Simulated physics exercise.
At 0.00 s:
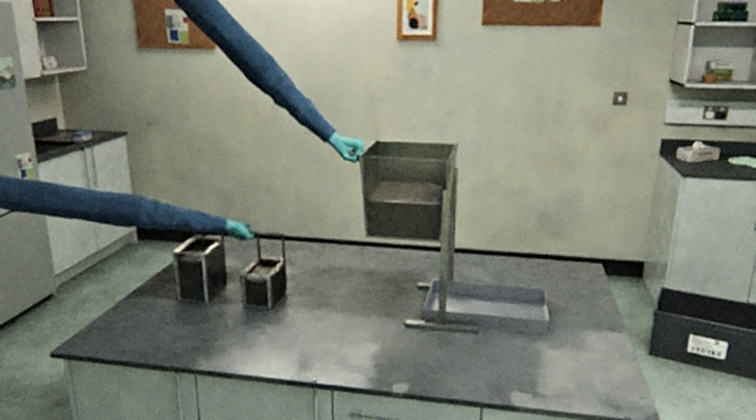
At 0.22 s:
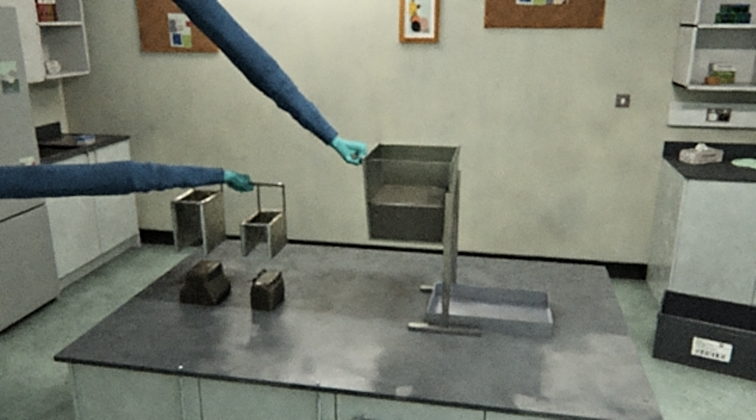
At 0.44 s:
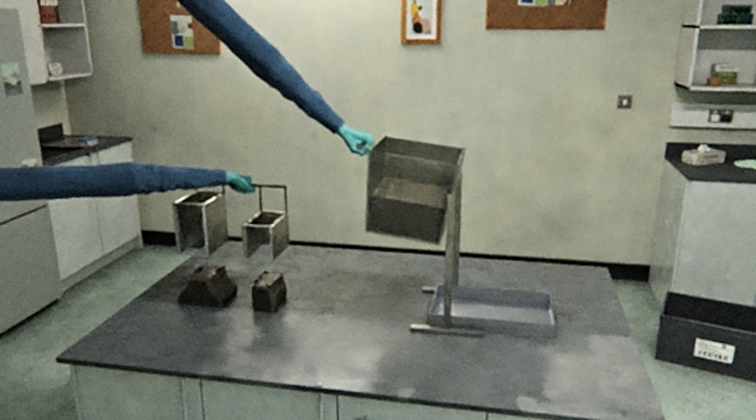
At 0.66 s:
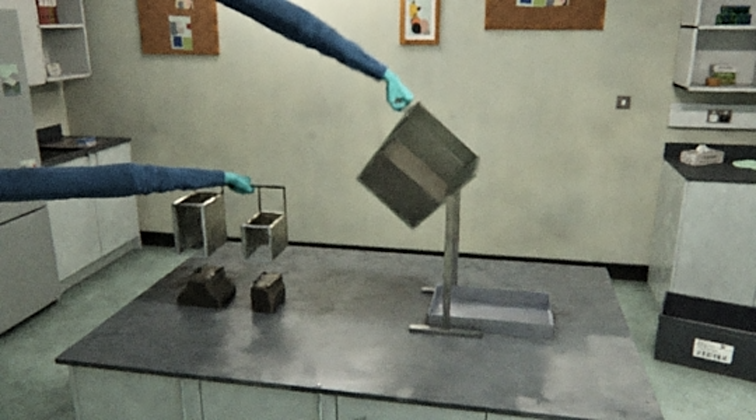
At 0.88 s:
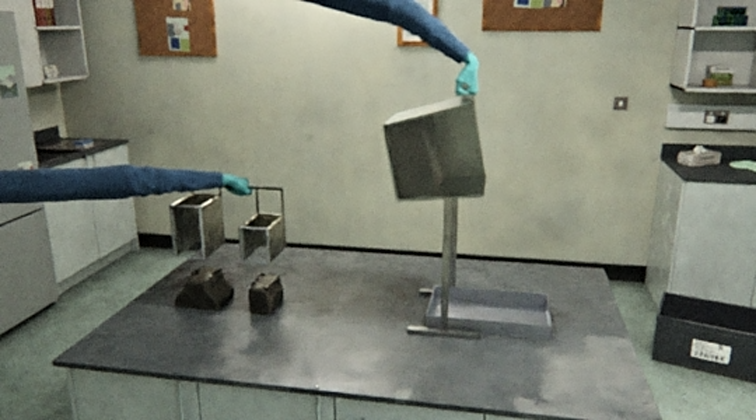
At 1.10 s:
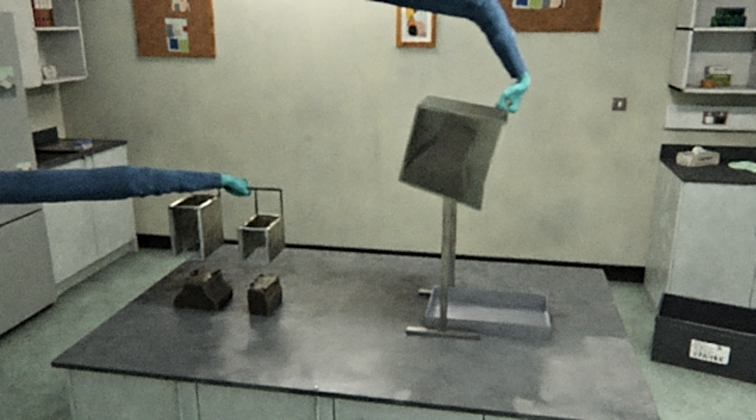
Gloved hands lift two moulds off dark blocks, then turn a tub of sludge clockwise.
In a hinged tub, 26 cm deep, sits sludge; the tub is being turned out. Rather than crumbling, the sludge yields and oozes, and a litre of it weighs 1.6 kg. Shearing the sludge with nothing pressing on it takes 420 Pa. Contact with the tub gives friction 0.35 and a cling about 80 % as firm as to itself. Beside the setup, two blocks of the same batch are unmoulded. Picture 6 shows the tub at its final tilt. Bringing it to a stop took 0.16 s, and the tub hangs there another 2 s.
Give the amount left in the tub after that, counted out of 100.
0 %.
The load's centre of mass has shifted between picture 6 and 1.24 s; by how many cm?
Something like 10 cm, I'd say.
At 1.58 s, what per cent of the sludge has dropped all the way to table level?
Some 50 % has got all the way down.
By 1.24 s, the tub is at 104 degrees and holds 76 %.
By 1.41 s, the tub is at 104 degrees and holds 43 %.
By 1.58 s, the tub is at 104 degrees and holds 35 %.
By 1.75 s, the tub is at 104 degrees and holds 30 %.
By 3.10 s, at the end, the tub is at 104 degrees and holds 0 %.
